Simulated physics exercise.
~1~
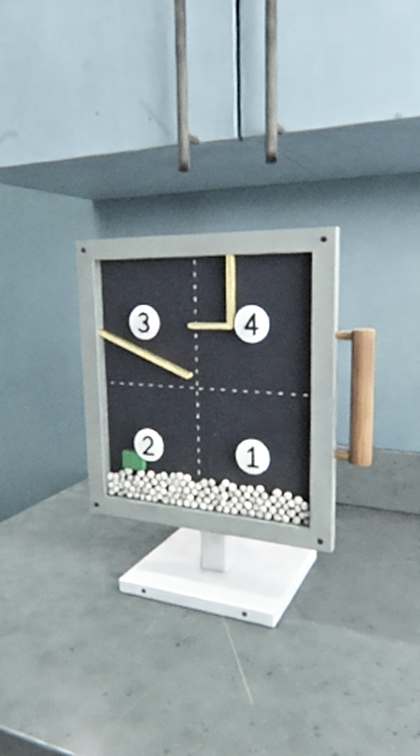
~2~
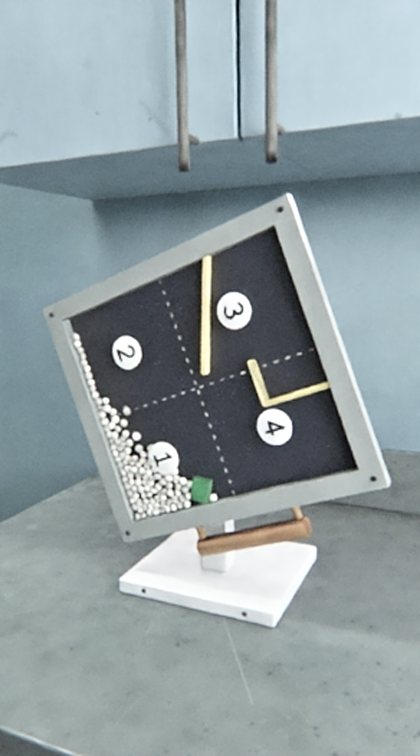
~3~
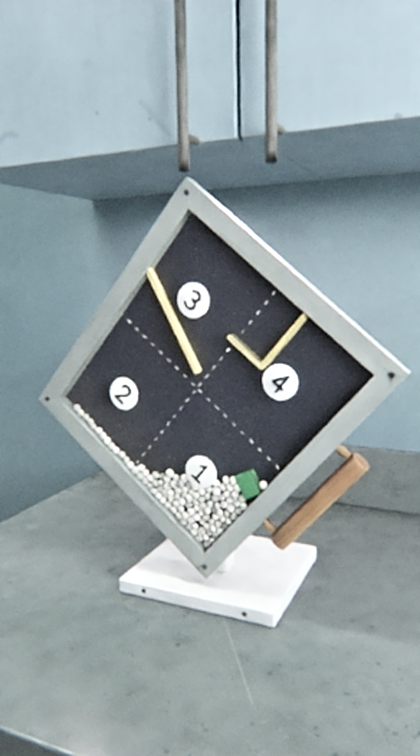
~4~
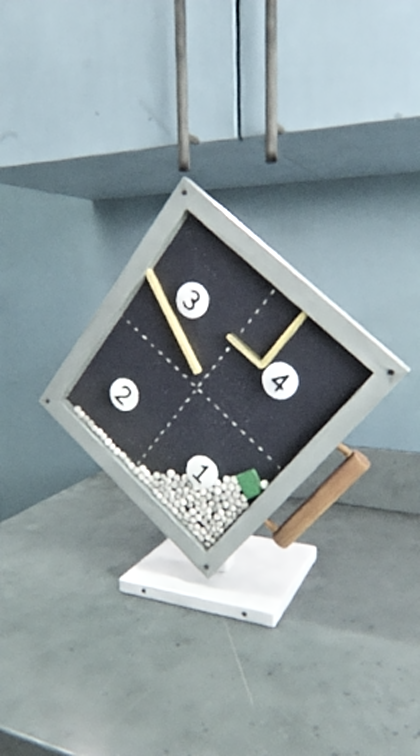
The framed box with a dark panel turned steeply clockwise on its white stand, sending white beads and a green block sliding toward quarter one, then swung partway back and stopped tilted, most beads heaped in its lowest corner beside the block.
